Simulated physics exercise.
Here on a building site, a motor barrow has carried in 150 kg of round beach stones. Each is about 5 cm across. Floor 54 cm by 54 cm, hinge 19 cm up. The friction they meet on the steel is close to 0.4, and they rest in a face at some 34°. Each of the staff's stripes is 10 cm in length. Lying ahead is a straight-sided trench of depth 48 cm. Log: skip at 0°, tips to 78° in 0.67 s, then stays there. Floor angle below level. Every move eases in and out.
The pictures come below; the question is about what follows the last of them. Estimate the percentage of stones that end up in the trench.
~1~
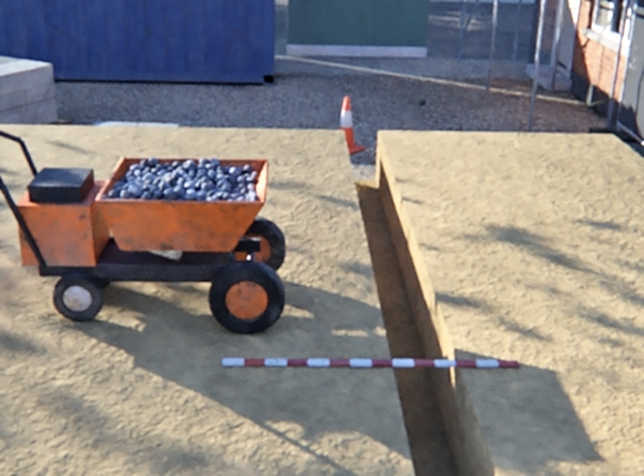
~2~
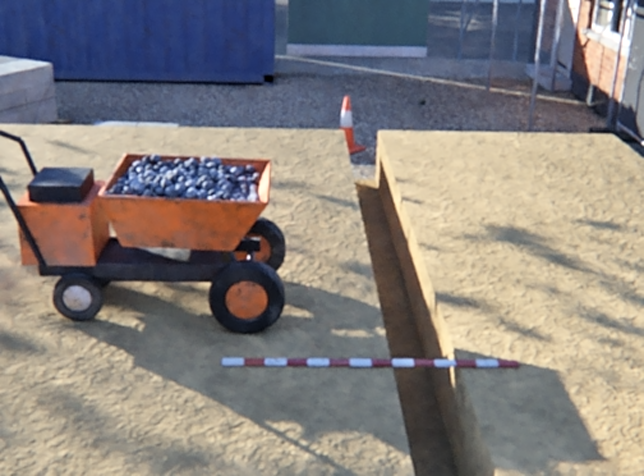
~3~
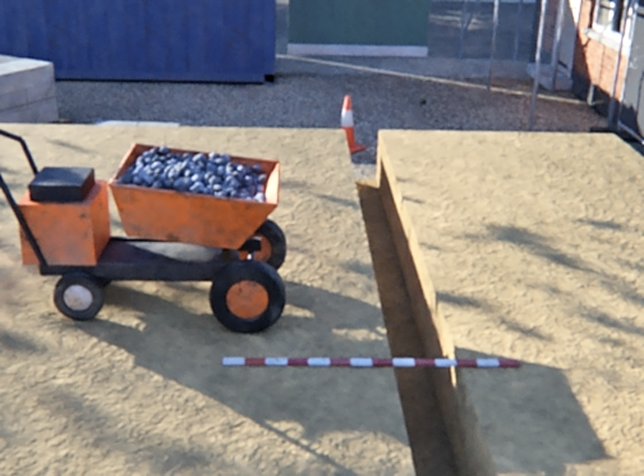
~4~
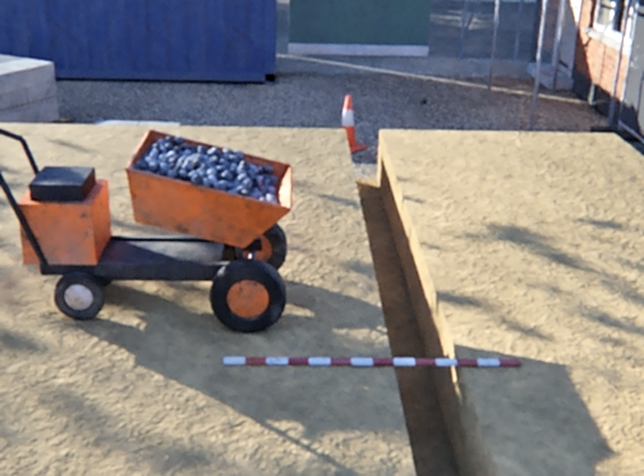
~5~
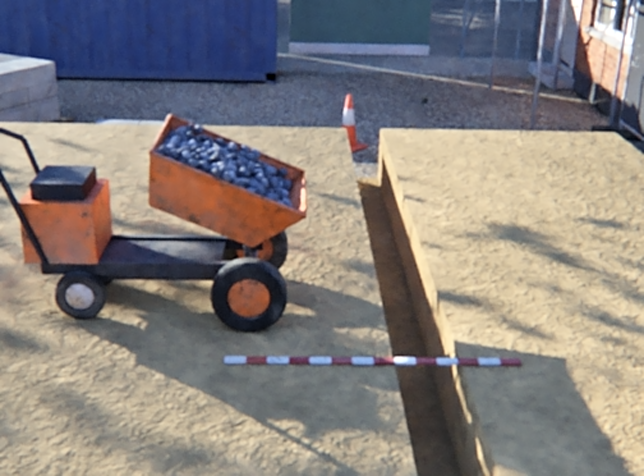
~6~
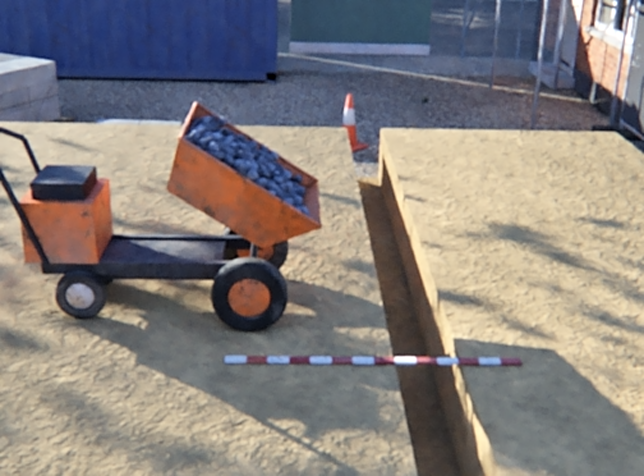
Roughly 86 per cent.
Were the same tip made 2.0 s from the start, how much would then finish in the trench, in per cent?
My guess is near 85 percent.
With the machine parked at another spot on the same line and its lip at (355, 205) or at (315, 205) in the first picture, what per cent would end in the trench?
The first start gives about 15 per cent, the second about 45.
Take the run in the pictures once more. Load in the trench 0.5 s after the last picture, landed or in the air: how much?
Something like 45 in a hundred.
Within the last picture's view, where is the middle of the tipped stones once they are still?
About (408, 364).
Then, 0.2 s after the last picture the floor is at 66°, 100 % in the skip; the foremost stones are at (347, 244).
Then, 0.5 s after the last picture the floor is at 78°, 43 % in the skip, 10 % short of the trench, 47 % in the trench; the foremost stones are at (443, 315).
Then, 0.8 s after the last picture the floor is at 78°, 6 % in the skip, 10 % short of the trench, 79 % in the trench, 5 % past the trench; the foremost stones are at (578, 311).
Then, 2.8 s after the last picture the floor is at 78°, 0 % in the skip, 9 % short of the trench, 86 % in the trench, 5 % past the trench; the foremost stones are past the picture's edge.
